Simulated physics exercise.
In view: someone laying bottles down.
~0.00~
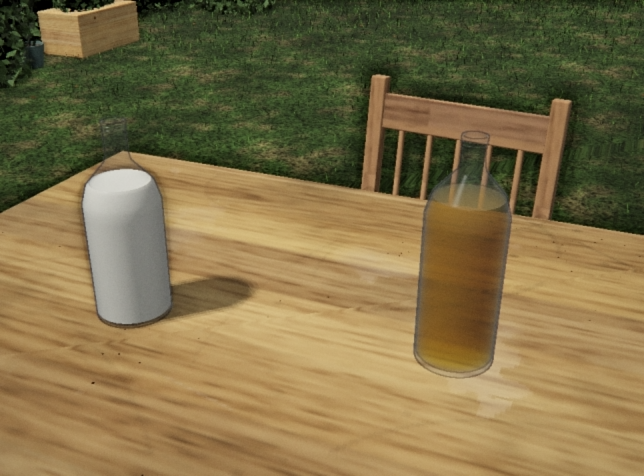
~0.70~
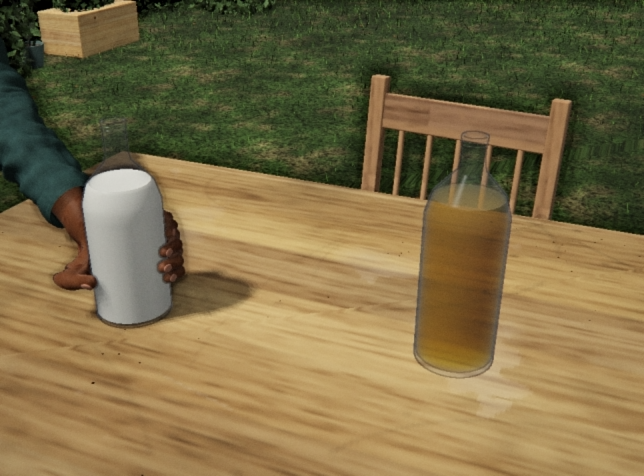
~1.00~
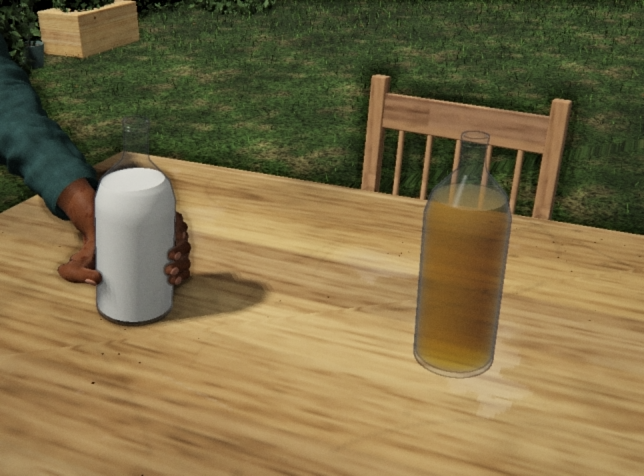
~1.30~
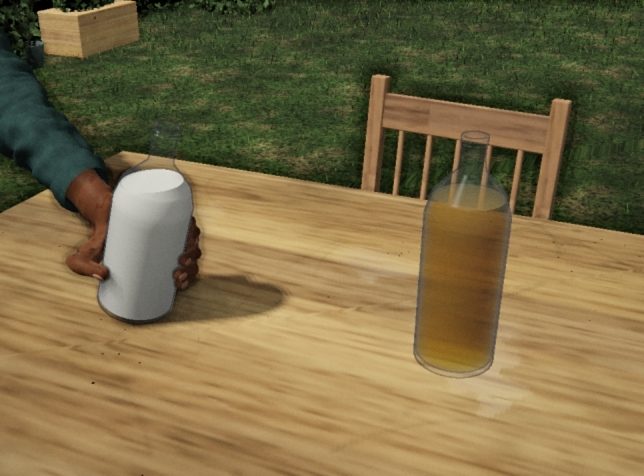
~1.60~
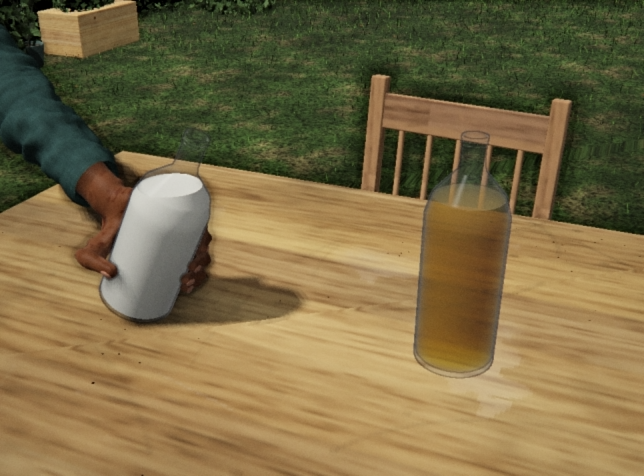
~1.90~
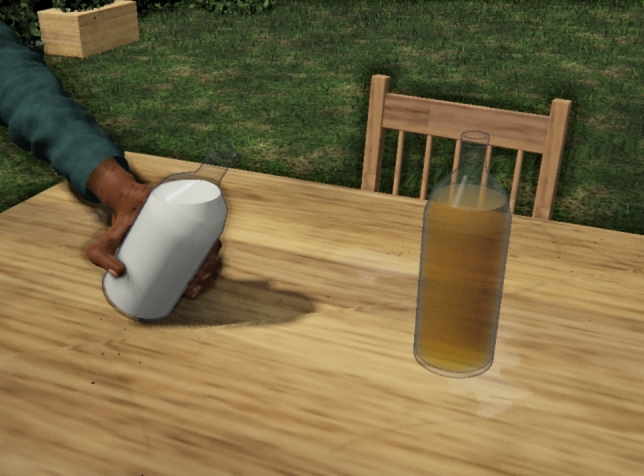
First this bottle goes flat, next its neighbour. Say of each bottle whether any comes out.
The left one leaks and the right one leaks.
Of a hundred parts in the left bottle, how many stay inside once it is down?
Close to 40 %.
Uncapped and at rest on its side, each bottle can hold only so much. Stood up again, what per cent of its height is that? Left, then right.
Near 26 and 28 in a hundred.
After 2.6 s, the left bottle is nearly down; left bottle, a puddle at its mouth.
After 3.6 s, the left bottle lies flat; left bottle, a puddle at its mouth.
After 6.5 s, both lie flat; left bottle, a puddle at its mouth; right bottle, a puddle at its mouth.
